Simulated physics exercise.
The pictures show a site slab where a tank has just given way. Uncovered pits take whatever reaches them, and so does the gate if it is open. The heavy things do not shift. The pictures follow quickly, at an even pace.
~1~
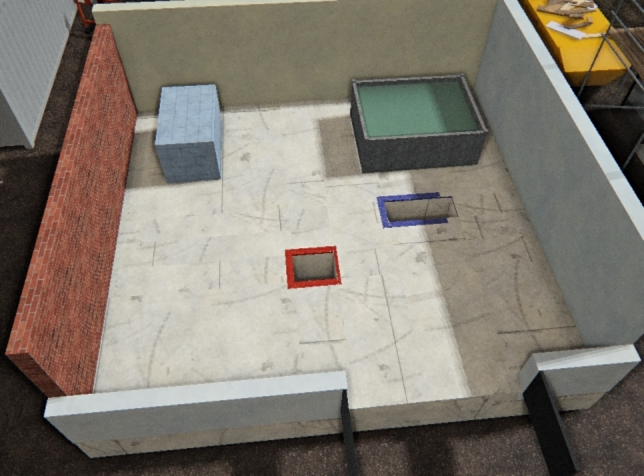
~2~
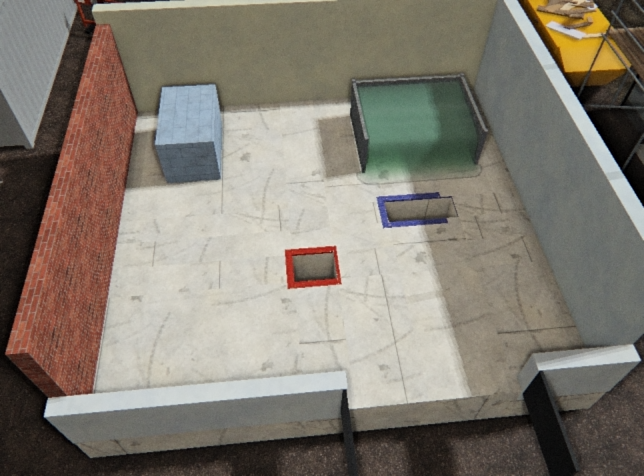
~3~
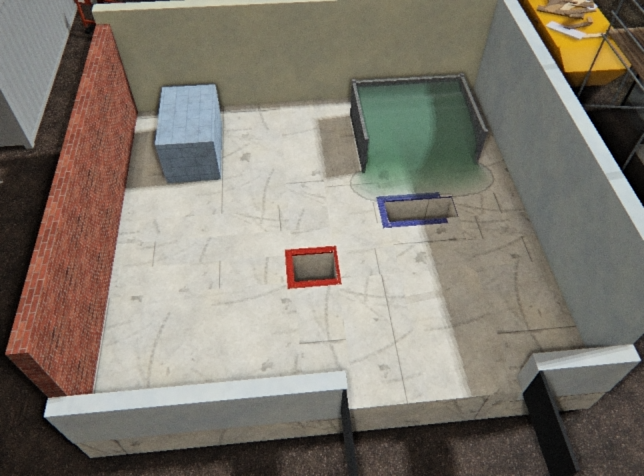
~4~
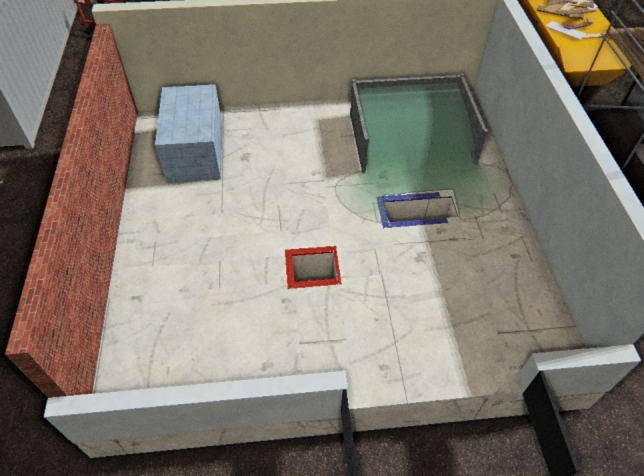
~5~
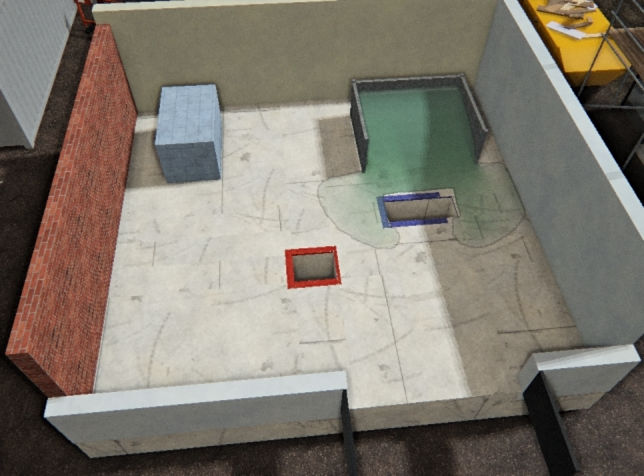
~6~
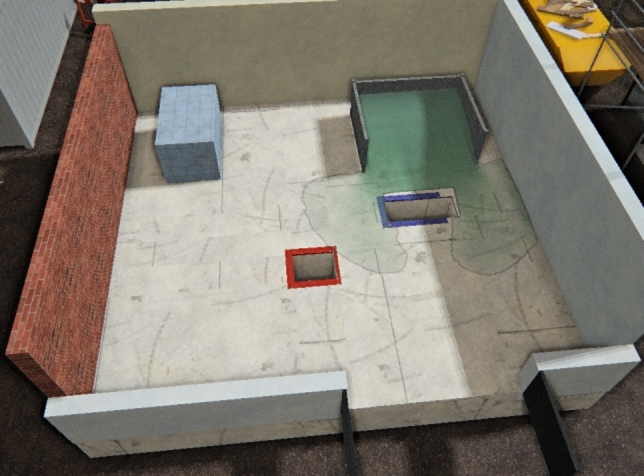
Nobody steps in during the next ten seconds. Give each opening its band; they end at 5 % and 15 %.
The gate takes between 5 and 15 %; the red pit takes between 5 and 15 %; the blue pit takes more than 15 %.
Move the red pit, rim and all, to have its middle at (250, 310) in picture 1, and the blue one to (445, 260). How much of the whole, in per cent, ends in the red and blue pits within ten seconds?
Per cent: Red 10, blue 45.
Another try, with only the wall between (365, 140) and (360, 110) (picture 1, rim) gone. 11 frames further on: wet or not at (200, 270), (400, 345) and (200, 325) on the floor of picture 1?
One after the other: Flooded, dry, covered.
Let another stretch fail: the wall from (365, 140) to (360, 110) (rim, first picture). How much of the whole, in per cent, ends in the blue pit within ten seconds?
In per cent: Blue 0.
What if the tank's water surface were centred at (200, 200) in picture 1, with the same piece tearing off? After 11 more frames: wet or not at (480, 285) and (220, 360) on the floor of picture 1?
In that order: Not flooded, awash.
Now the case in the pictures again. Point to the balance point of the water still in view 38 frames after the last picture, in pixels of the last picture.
At about (376, 256).
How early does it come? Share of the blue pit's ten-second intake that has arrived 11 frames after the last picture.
I make it 70 per cent.
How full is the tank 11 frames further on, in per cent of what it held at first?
I make it 24 per cent.
A moment on, water covers 30 % of the floor; the gate 0 %, the red pit 1 %, the blue pit 27 %.
Next, water covers 35 % of the floor; the gate 1 %, the red pit 3 %, the blue pit 40 %.
Then, water covers 30 % of the floor; the gate 5 %, the red pit 4 %, the blue pit 48 %.
Later, water covers 50 % of the floor; the gate 9 %, the red pit 5 %, the blue pit 53 %.
In the end, water covers 45 % of the floor; the gate 11 %, the red pit 7 %, the blue pit 56 %.
